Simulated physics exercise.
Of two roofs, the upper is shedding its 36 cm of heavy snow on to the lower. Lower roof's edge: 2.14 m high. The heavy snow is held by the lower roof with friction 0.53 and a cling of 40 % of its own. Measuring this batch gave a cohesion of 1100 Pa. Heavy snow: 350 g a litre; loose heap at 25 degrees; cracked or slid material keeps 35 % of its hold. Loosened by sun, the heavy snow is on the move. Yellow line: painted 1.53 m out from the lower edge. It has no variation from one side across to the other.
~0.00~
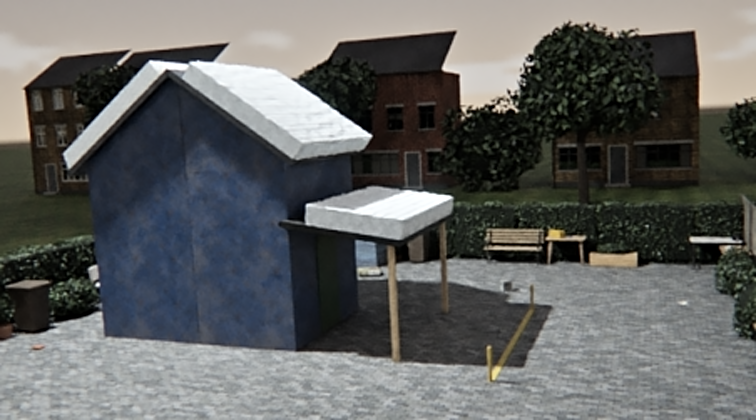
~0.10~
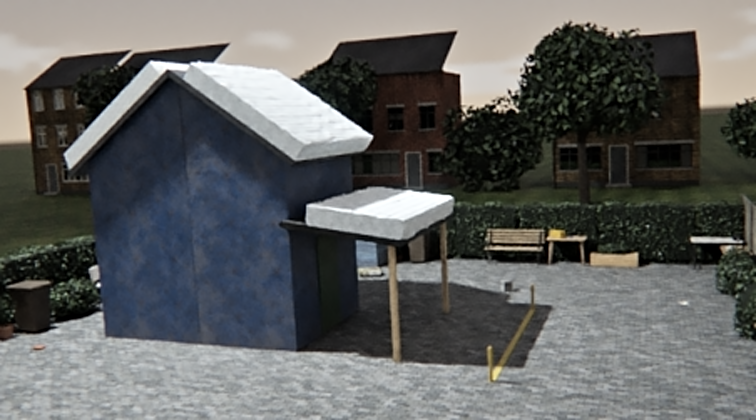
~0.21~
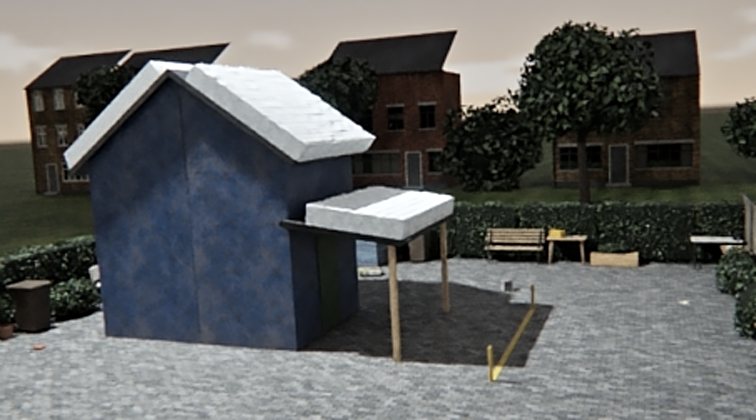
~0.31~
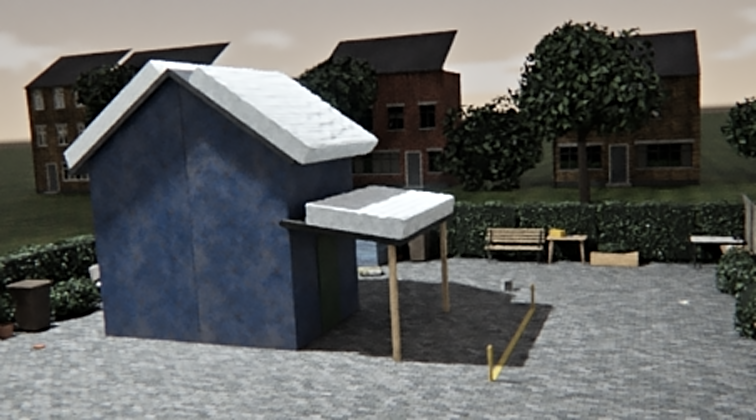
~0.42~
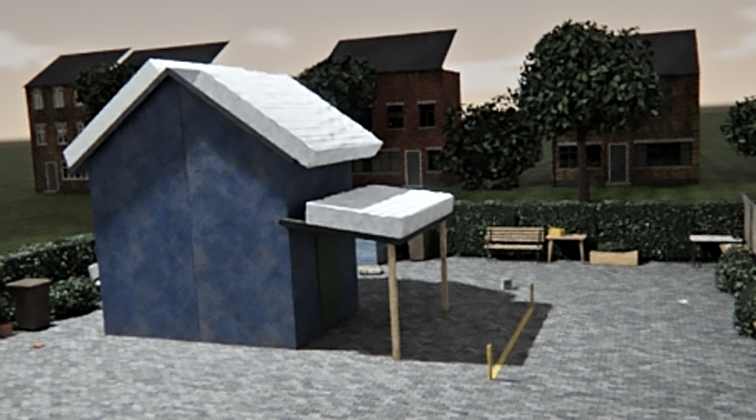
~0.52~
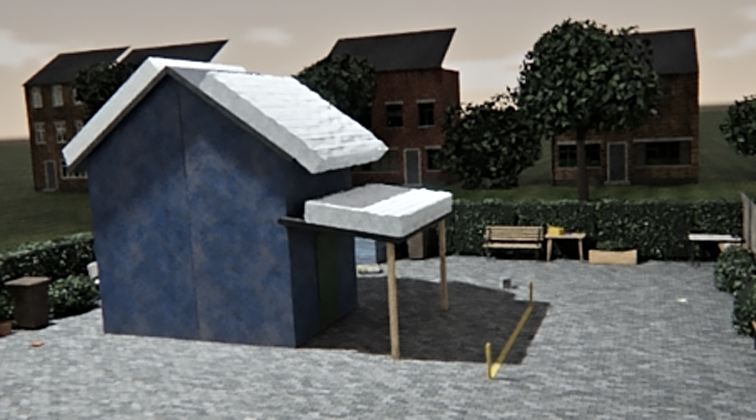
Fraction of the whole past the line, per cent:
8 out of 100.
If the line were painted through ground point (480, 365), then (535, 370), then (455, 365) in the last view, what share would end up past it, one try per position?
Roughly 12 %, then 2 %, then 22 %.
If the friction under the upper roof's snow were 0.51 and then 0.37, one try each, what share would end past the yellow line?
I'd say 0 %, followed by 2 %.
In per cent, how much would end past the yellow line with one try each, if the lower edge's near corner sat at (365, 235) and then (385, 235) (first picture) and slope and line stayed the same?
I'd expect around 25 percent the first time and around 14 percent the second.
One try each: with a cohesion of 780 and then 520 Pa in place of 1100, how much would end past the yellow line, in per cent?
In order: Around 14 % and around 25 %.
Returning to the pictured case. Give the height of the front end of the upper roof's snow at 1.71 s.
About 1.2 m.
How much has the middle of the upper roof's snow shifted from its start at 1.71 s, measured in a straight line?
3.2 m.
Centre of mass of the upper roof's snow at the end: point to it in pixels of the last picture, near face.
Roughly pixel (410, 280) on the near face.
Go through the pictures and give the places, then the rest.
In the first picture, front end of the heavy snow at (295, 158).
In the second picture, front end of the heavy snow at (296, 146), its middle shifted 1.7 cm.
In the third picture, front end of the heavy snow at (298, 147), its middle shifted 7.0 cm, 3 % of it past the upper edge, in one piece.
In the fourth picture, front end of the heavy snow at (302, 150), its middle shifted 16 cm, 6 % of it past the upper edge, in one piece.
In the fifth picture, front end of the heavy snow at (307, 154), its middle shifted 29 cm, 11 % of it past the upper edge, in one piece.
In the sixth picture, front end of the heavy snow at (314, 162), its middle shifted 47 cm, 18 % of it past the upper edge, in one piece.
By 1.07 s, none is below the lower edge and 0 % is past the line.
By 1.71 s, 2 % is below the lower edge and 0 % is past the line.
By 2.36 s, 37 % is below the lower edge and 7 % is past the line.
By 3.00 s, 39 % is below the lower edge and 8 % is past the line.
By 4.30 s, at the end, 40 % is below the lower edge and 8 % is past the line.
